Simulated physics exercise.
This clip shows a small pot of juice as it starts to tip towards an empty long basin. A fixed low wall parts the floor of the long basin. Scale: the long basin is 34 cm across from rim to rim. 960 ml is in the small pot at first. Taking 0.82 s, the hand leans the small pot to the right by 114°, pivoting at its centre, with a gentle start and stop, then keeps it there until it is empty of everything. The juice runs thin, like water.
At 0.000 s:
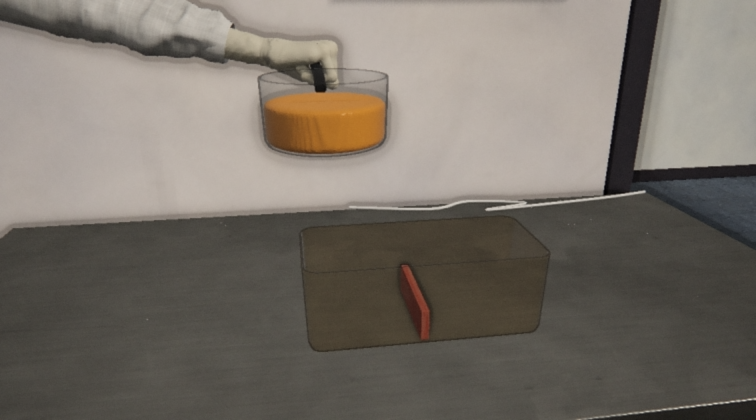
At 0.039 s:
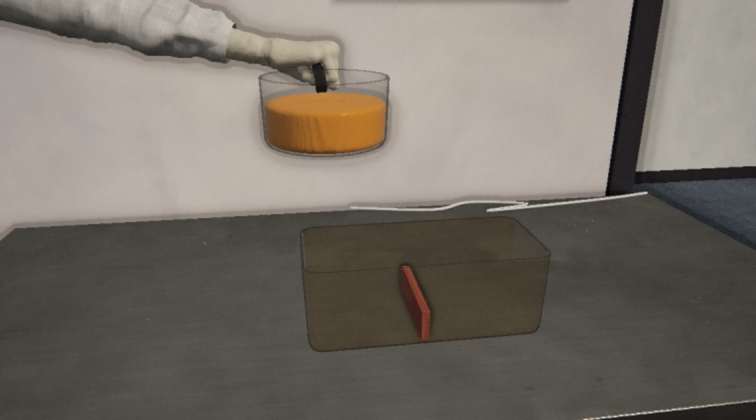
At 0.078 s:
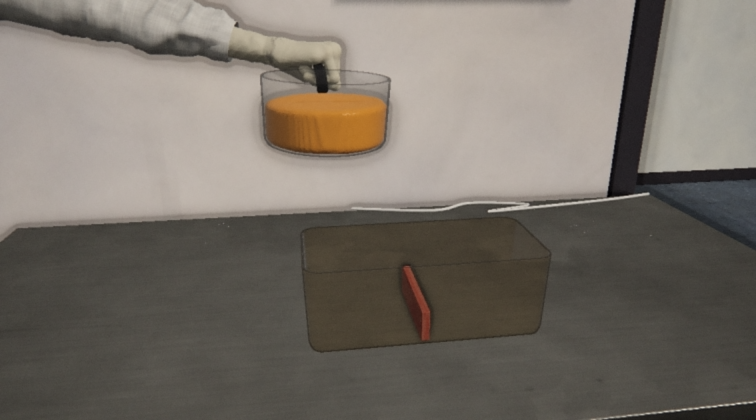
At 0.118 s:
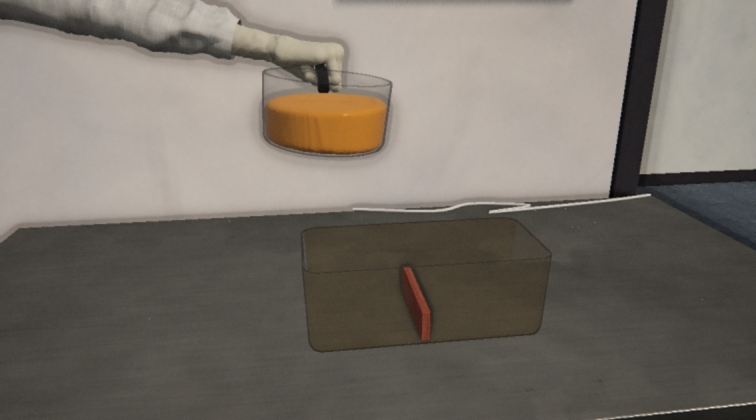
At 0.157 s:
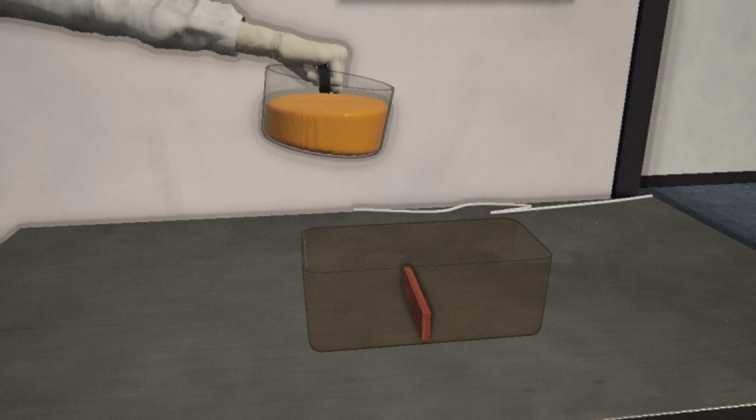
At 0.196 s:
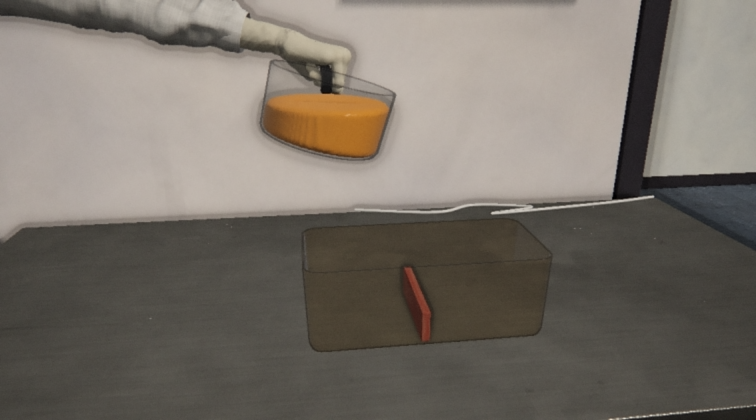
Above an empty long basin, a hand slowly leans a small pot of orange juice slightly right.
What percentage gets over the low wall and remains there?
60 %.
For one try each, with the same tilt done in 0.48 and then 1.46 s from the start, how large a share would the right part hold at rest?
Respectively 45 and 70 %.
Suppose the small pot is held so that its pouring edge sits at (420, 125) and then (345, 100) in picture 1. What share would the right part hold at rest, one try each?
80 and 10 %.
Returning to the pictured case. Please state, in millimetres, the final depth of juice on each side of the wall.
The left ends up at roughly 16 mm, with the right at roughly 24 mm.
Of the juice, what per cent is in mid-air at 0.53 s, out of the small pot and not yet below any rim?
44 per cent.
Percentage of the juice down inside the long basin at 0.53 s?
I'd estimate some 3 percent of the liquid.
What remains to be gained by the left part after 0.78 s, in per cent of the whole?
About 20 per cent.
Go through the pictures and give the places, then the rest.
In the first picture, it leans 0°; its right rim is at (387, 76); the juice meets the walls at (263, 103) and (384, 100); the long basin's rim runs from (301, 250) to (531, 235); the wall's top is at (414, 288).
In the second picture, it leans 1°; its right rim is at (387, 77); the juice meets the walls at (264, 104) and (384, 101).
In the third picture, it leans 3°; its right rim is at (389, 80); the juice meets the walls at (265, 103) and (384, 101).
In the fourth picture, it leans 6°; its right rim is at (390, 83); the juice meets the walls at (266, 103) and (385, 102).
In the fifth picture, it leans 10°; its right rim is at (392, 88); the juice meets the walls at (266, 102) and (386, 103).
In the sixth picture, it leans 15°; its right rim is at (394, 95); the juice meets the walls at (265, 103) and (388, 105).
After 0.53 s the tilt is 83° and 52 per cent is still to pour, 1 is left of the wall and 3 right of it.
After 0.78 s the tilt is 113° and 8 per cent is still to pour, 18 is left of the wall and 61 right of it.
After 1.04 s the tilt is 114° and 0 per cent is still to pour, 37 is left of the wall and 59 right of it.
After 1.32 s the tilt is 114° and 0 per cent is still to pour, 38 is left of the wall and 60 right of it.
In the end 38 per cent lies left of the wall, 60 right of it and 2 outside.
